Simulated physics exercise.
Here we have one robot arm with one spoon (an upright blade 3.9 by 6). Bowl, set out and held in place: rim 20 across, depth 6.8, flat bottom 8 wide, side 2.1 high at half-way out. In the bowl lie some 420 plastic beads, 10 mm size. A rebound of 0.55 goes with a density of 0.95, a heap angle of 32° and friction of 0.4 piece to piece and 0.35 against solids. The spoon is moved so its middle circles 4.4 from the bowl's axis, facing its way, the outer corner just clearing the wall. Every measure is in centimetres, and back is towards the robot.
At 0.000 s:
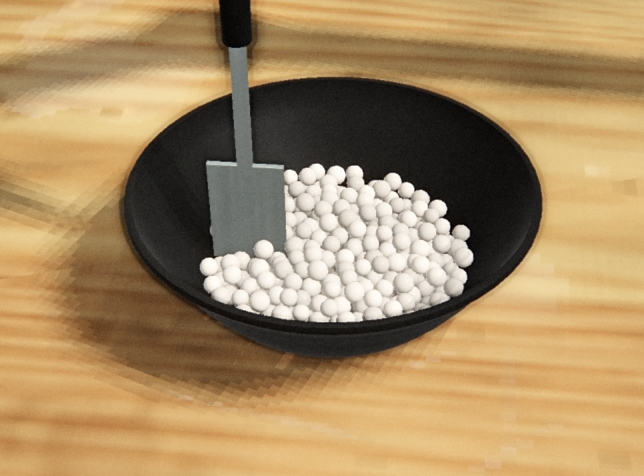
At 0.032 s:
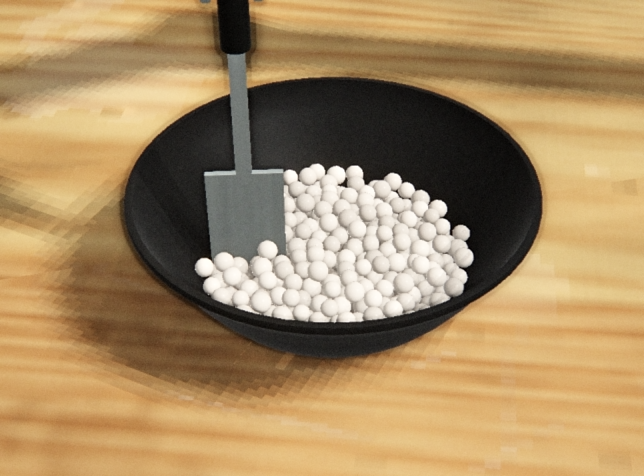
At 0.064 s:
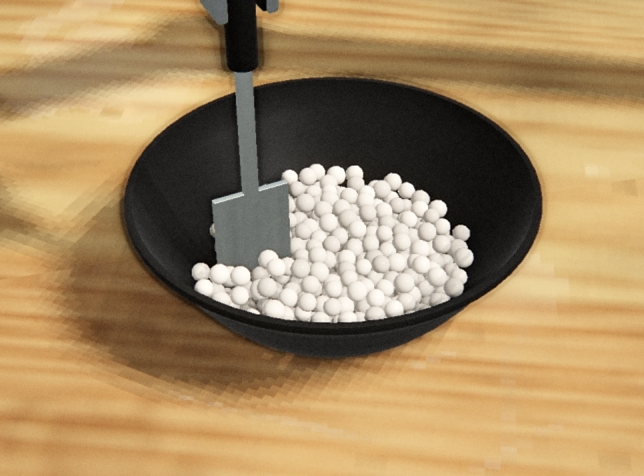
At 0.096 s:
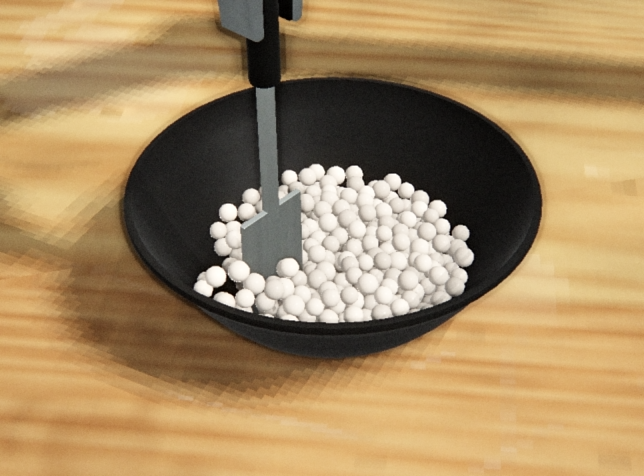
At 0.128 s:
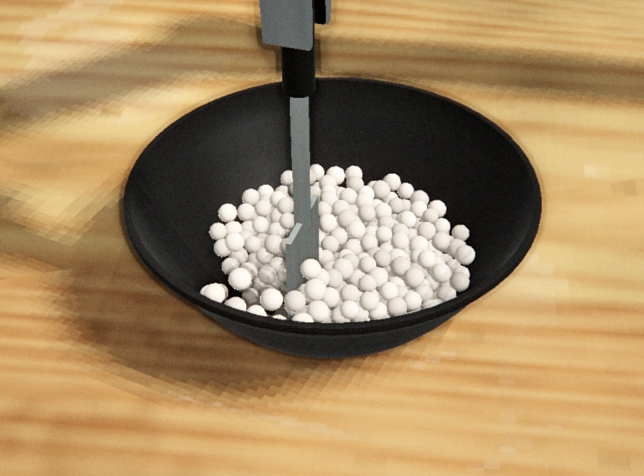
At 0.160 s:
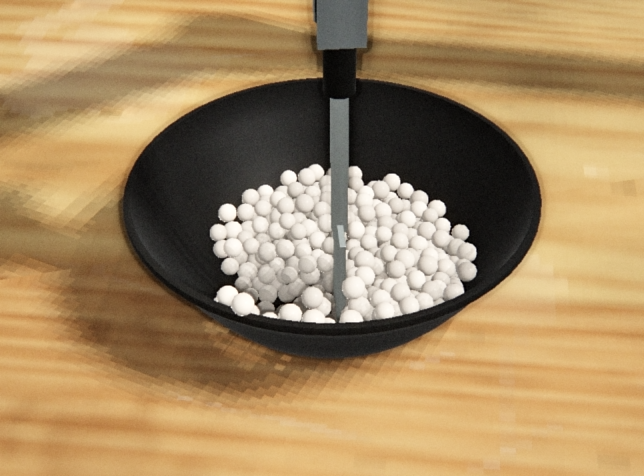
At first a flat metal spatula stands upright at the left of a black bowl of white beads, its broad face showing. It sweeps rightward through the near side of the beads, turning gradually until only its thin edge shows near the middle, while beads spread into the space behind it.
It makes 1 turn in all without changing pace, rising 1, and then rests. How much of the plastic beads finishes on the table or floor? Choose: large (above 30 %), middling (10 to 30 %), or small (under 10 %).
Small.
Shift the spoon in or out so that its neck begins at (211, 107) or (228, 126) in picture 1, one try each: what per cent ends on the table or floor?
I'd put it at around 0 and 0 percent.
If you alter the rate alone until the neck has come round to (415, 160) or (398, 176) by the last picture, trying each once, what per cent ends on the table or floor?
Roughly 20 and 15 percent, in that order.
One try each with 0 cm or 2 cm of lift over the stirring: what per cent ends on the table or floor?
I'd reckon around 5 and 0 per cent.
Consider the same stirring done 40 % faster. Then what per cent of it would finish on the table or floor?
Estimated share: Near 15 %.
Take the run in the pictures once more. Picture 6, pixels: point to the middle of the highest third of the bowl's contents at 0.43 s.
It is centred roughly at (291, 162).
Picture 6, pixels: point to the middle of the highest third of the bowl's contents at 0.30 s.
(437, 194), roughly.
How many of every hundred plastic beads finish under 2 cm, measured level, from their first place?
That comes to some 25 per cent.
After 0.30 s, 199° round, highest piece 8 above the table; 416 in the bowl, 1 on the table or floor, 2 in flight or on the tool.
After 0.43 s, 297° round, highest piece 8 above the table; 413 in the bowl, 6 on the table or floor.
After 0.70 s, 0° round, highest piece 5 above the table; 408 in the bowl, 11 on the table or floor.
After 1.40 s, 0° round, highest piece 5 above the table; 408 in the bowl, 11 on the table or floor.
In the end, 408 in the bowl, 11 on the table or floor. That is 3 % on the table or floor.
